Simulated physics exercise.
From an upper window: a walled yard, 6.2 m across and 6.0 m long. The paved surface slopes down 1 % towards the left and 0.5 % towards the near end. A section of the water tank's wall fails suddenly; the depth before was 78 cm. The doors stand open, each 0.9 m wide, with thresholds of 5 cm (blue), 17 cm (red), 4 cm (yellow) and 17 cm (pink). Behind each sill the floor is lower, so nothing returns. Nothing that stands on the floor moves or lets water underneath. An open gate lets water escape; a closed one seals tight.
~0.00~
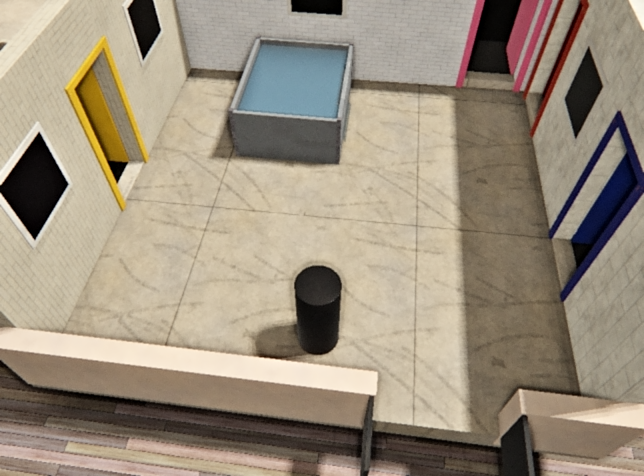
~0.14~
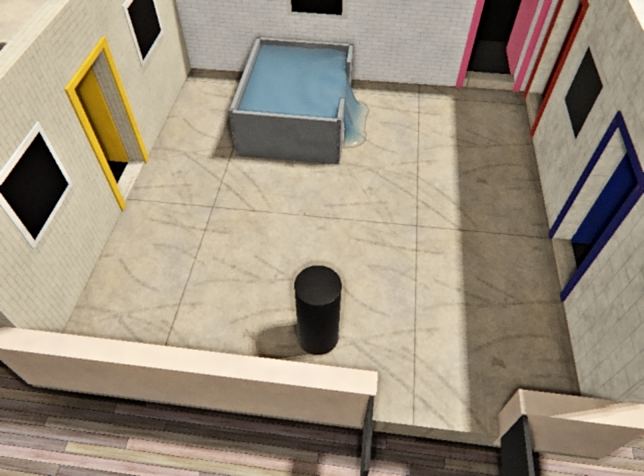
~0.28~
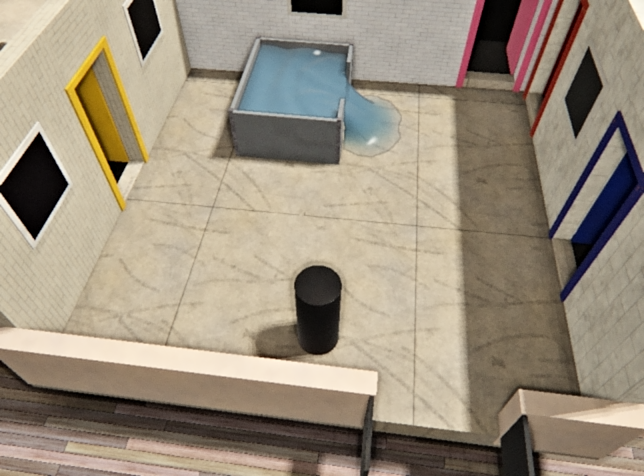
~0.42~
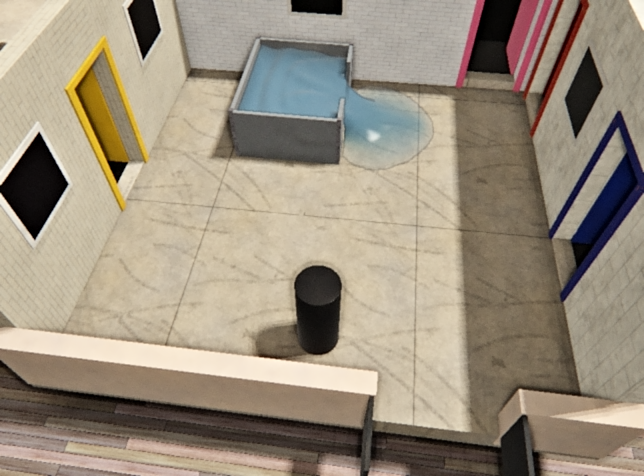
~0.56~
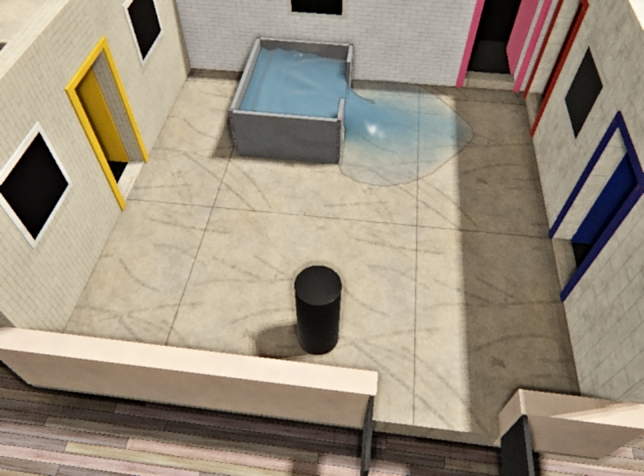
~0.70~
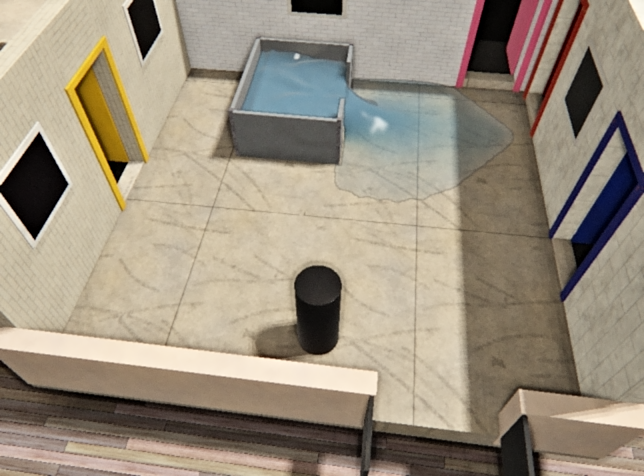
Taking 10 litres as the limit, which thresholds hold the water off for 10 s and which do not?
Door by door: At the blue door it passes the limit; at the red door it goes over the limit; at the yellow door it stays under the limit; at the pink door it goes over the limit.
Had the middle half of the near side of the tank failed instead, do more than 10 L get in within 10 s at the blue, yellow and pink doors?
Then: Blue below, yellow past it, pink under.
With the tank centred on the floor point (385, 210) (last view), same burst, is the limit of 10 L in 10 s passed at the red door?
Against that limit: Red below.
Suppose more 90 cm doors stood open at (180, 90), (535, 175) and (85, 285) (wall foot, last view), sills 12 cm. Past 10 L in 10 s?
In that order: Under, over, not over.
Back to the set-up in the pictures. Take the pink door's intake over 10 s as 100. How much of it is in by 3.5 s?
About 80 per cent.
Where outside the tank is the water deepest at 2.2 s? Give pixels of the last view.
Around (521, 98).
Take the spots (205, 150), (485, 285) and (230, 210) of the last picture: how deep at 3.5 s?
In that order: 0, 7 and 0 cm.
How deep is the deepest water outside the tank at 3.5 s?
About 23 cm.
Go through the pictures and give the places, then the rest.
In the first picture, still water, 78 cm deep, in the water tank at (296, 80).
In the second picture, the front is at (358, 103), 0.6 m from the gap at (343, 108); 0.3 m2 of floor is under water; 78 cm left at the back of the water tank.
In the third picture, water pours out at (342, 111) and has run 1.0 m, to (395, 113); typically 13 cm deep outside, 76 cm at the water tank's back.
In the fourth picture, the front is at (426, 119), 1.5 m from the gap at (342, 111); 2.2 m2 of floor is under water; 70 cm left at the back of the water tank.
In the fifth picture, the front is at (467, 139), 2.1 m from the gap at (342, 111); 4.1 m2 of floor is under water; 66 cm left at the back of the water tank.
In the sixth picture, the front is at (506, 130), 2.8 m from the gap at (343, 110); 5.8 m2 of floor is under water; 66 cm left at the back of the water tank.
After 1.4 s water covers 30 % of the floor and is deepest (44 cm) near (520, 92); blue door not reached, red door 26 cm at the sill, 20 L in, yellow door not reached, pink door 17 cm at the sill, 0 L in.
After 2.2 s water covers 35 % of the floor and is deepest (37 cm) near (521, 98); blue door 12 cm at the sill, 7 L in, red door 31 cm at the sill, 99 L in, yellow door not reached, pink door 21 cm at the sill, 6 L in.
After 3.5 s water covers 40 % of the floor and is deepest (23 cm) near (450, 93); blue door 8 cm at the sill, 26 L in, red door 20 cm at the sill, 160 L in, yellow door not reached, pink door 21 cm at the sill, 28 L in.
After 6.0 s water covers 60 % of the floor and is deepest (16 cm) near (367, 397); blue door 6 cm at the sill, 39 L in, red door 10 cm at the sill, 170 L in, yellow door not reached, pink door 11 cm at the sill, 34 L in.
After 10.0 s water covers 85 % of the floor and is deepest (11 cm) near (51, 359); blue door 4 cm at the sill, 41 L in, red door 5 cm at the sill, 170 L in, yellow door 4 cm at the sill, 0 L in, pink door 5 cm at the sill, 34 L in.
